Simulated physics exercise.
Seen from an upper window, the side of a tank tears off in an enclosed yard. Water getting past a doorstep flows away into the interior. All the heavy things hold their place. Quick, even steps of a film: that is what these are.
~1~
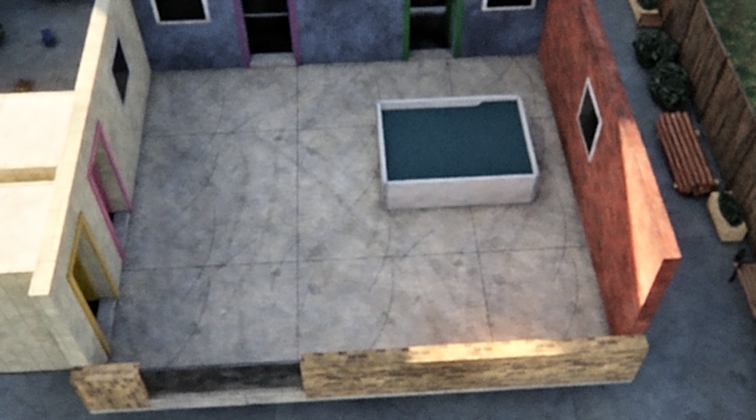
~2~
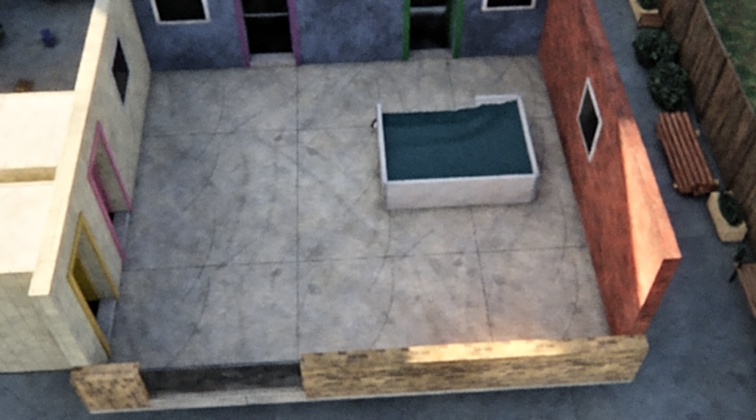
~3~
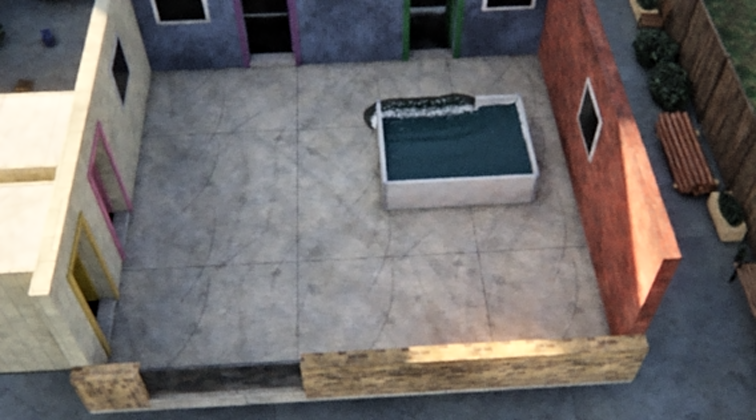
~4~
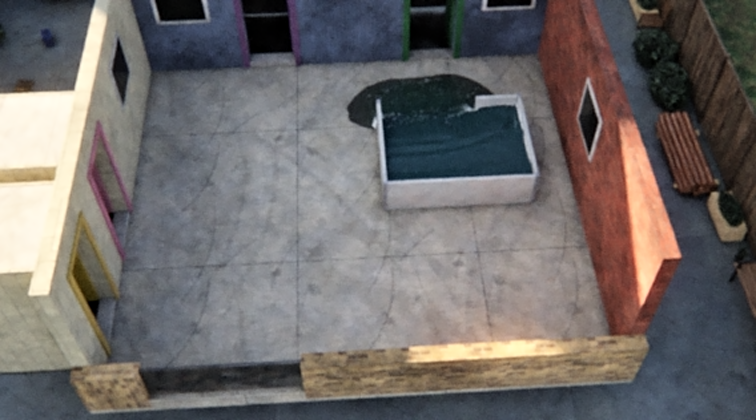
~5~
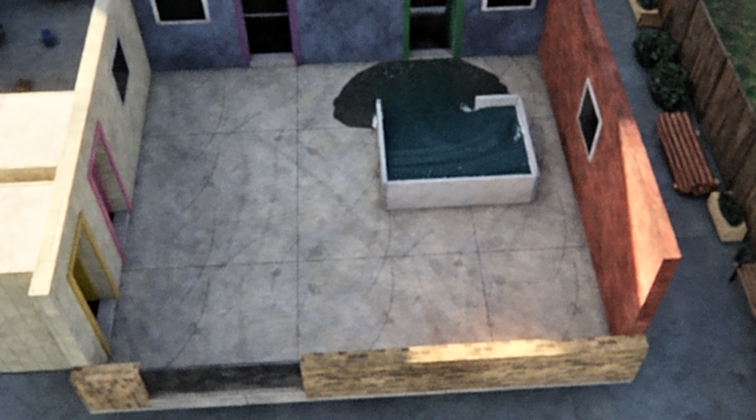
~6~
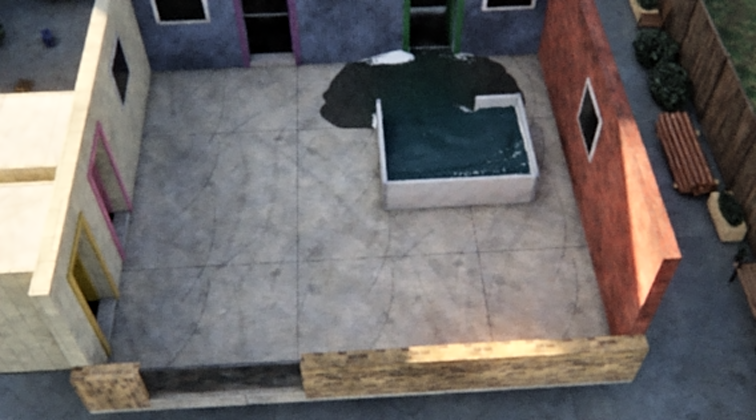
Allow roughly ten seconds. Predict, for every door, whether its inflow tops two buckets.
Pink door: Limit not exceeded; green door: Limit exceeded; yellow door: Limit not exceeded; purple door: Limit not exceeded.
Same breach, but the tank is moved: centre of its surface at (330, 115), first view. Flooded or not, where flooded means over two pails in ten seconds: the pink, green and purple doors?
Going door by door, the pink door comes in under, then the green door comes in under, then the purple door breaks the limit.
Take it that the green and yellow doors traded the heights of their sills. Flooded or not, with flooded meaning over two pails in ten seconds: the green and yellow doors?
Pretty sure the green door crosses the line while the yellow door remains short.
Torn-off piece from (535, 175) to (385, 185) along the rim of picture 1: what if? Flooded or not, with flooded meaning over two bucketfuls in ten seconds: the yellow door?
The yellow door exceeds the limit.
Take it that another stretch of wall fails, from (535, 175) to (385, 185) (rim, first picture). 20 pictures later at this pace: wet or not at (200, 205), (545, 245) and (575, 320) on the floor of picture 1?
Taken in turn they're unwetted, swamped and swamped.
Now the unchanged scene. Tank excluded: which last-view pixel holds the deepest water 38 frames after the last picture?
Close to (530, 56), I'd say.
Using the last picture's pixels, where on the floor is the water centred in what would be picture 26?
Close to (383, 119).
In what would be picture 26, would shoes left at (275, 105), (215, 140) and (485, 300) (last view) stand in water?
Result, as listed: Wetted / wetted / not wetted.
A moment on, water covers 15 % of the floor; the pink door not reached, the green door far over two buckets in, the yellow door not reached, the purple door not reached.
Next, water covers 20 % of the floor; the pink door not reached, the green door far over two buckets in, the yellow door not reached, the purple door wet at the sill, nothing in.
Then, water covers 35 % of the floor; the pink door not reached, the green door far over two buckets in, the yellow door not reached, the purple door wet at the sill, nothing in.
Later, water covers 60 % of the floor; the pink door wet at the sill, nothing in, the green door far over two buckets in, the yellow door wet at the sill, nothing in, the purple door wet at the sill, nothing in.
In the end, water covers 85 % of the floor; the pink door wet at the sill, nothing in, the green door far over two buckets in, the yellow door wet at the sill, nothing in, the purple door wet at the sill, nothing in.
